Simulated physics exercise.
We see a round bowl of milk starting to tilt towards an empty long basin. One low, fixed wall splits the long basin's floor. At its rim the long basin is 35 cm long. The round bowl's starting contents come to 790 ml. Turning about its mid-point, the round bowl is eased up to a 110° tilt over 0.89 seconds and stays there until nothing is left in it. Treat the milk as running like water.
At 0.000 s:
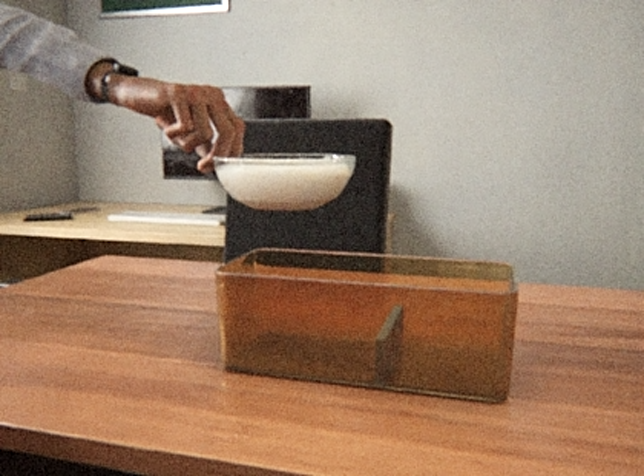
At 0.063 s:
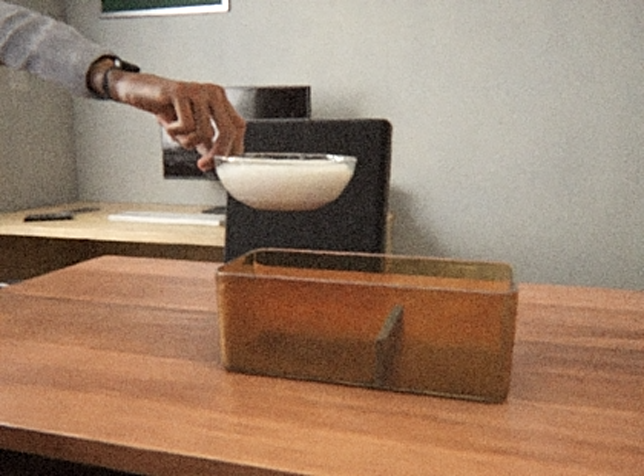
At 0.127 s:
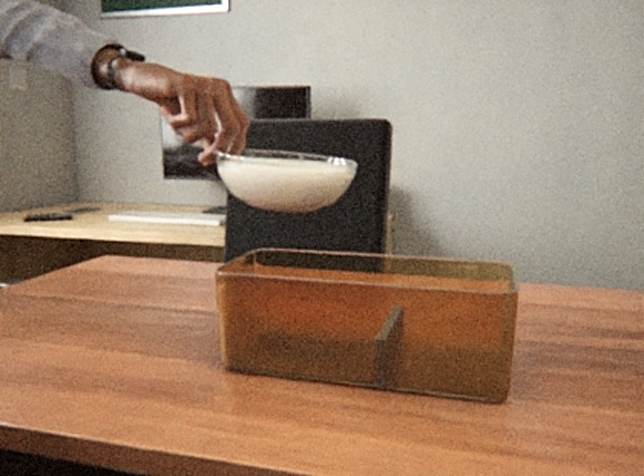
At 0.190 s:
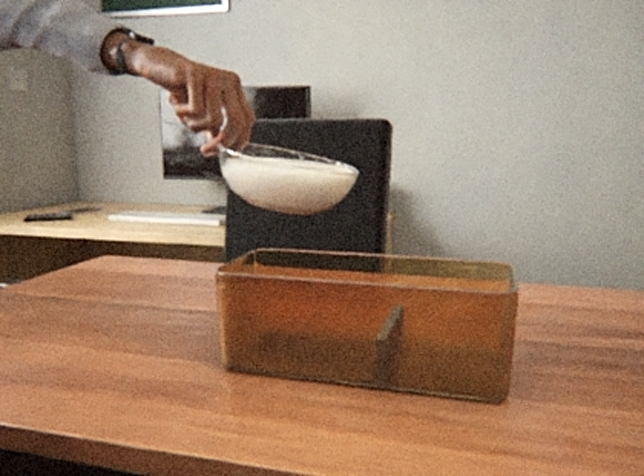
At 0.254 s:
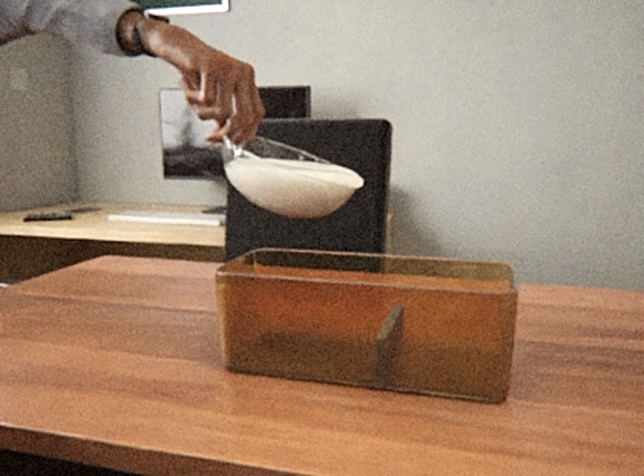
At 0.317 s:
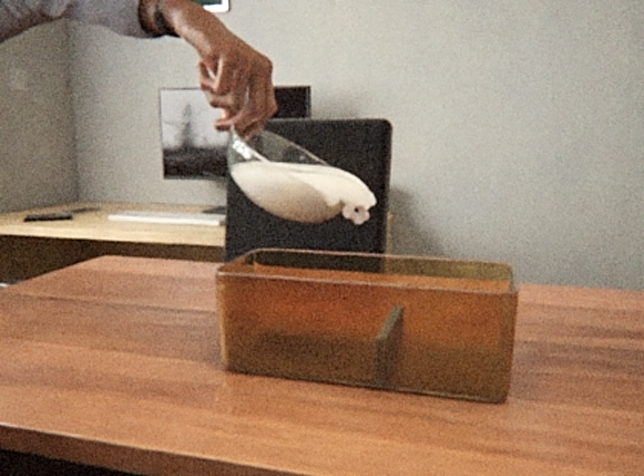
Above a long, see-through amber basin on a wooden table, a hand held a round glass bowl of milk nearly level, then gradually tilted it to the right until milk began pouring over its edge.
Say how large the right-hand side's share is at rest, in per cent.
Its share is roughly 46 per cent.
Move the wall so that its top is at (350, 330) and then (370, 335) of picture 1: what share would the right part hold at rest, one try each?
Respectively close to 80 and 65 %.
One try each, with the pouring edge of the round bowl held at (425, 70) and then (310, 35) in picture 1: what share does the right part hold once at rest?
75 then 30 %.
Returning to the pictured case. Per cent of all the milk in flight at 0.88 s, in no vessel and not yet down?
I'd put it at about 3 per cent of the liquid.
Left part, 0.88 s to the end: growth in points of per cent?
Close to 0% of the whole.
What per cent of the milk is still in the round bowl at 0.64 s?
5 %.
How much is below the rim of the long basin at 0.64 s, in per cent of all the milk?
About 84%.
After 0.64 s the tilt is 90° and 5 per cent is still to pour, 37 is left of the wall and 47 right of it.
After 0.88 s the tilt is 110° and 0 per cent is still to pour, 51 is left of the wall and 46 right of it.
After 1.12 s the tilt is 110° and 0 per cent is still to pour, 51 is left of the wall and 46 right of it.
After 1.39 s the tilt is 110° and 0 per cent is still to pour, 51 is left of the wall and 46 right of it.
In the end 51 per cent lies left of the wall, 46 right of it and 3 outside.
